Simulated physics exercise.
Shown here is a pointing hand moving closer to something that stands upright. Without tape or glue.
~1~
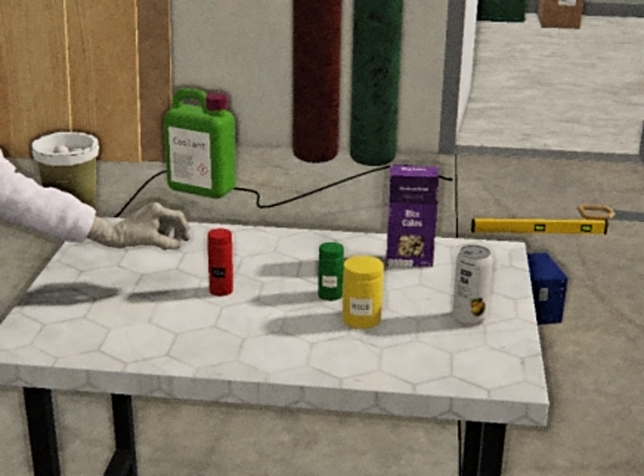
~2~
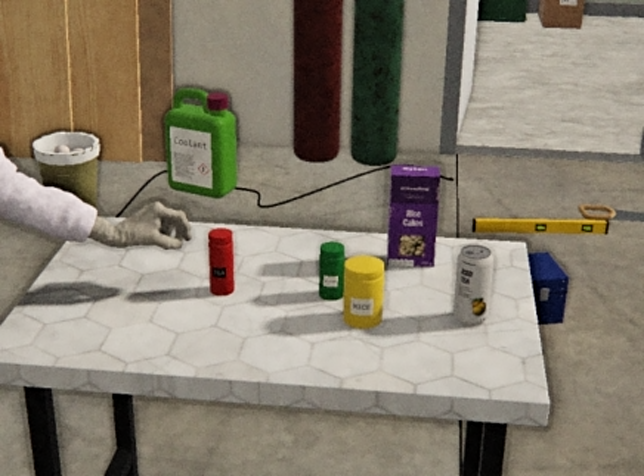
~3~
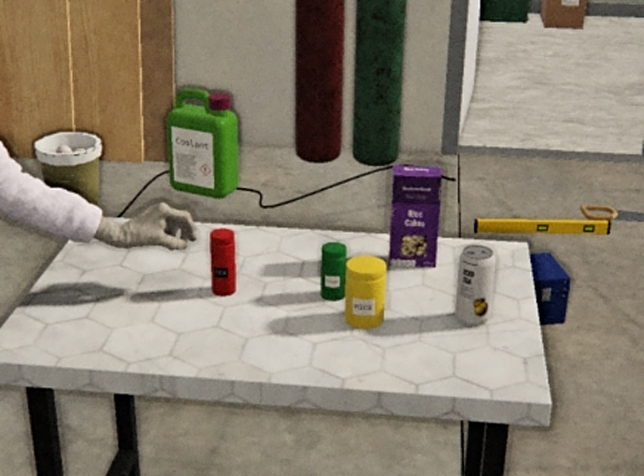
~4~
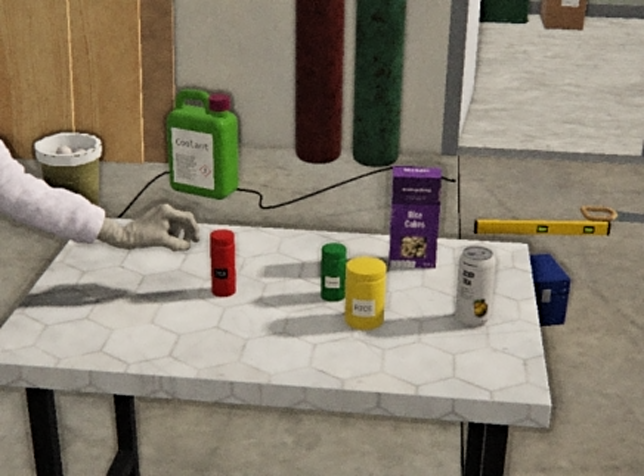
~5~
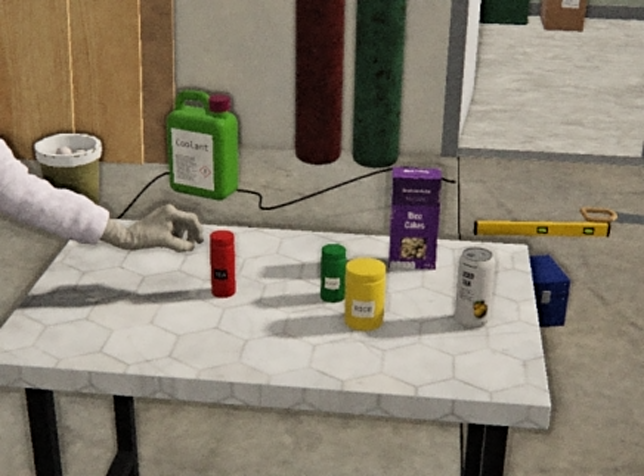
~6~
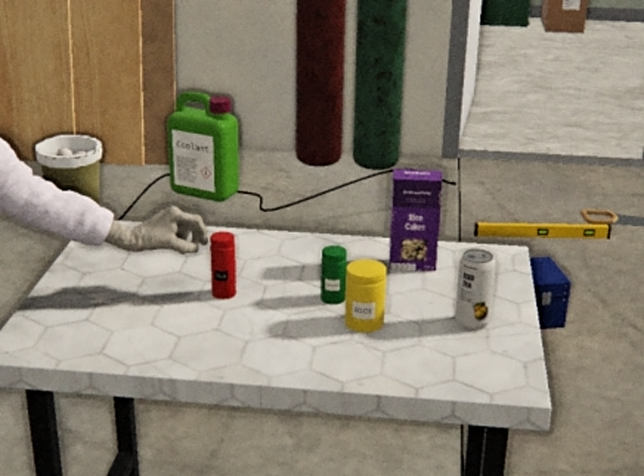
A gloved hand inching slightly right, closer to a red shaker, above a white hexagon-patterned table holding containers and a purple box.
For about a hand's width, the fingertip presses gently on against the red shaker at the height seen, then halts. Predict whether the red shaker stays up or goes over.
Basically it can't stay on its base here.
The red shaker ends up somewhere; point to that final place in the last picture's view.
Near (279, 287).
Then, 0.80 s after the last picture, red shaker tipped 28° from how it was near (239, 265).
Then, 1.10 s after the last picture, red shaker on its side near (276, 285).
At rest, tipped over on the table, red shaker. Seen from the same camera at the end, red shaker near (279, 287).
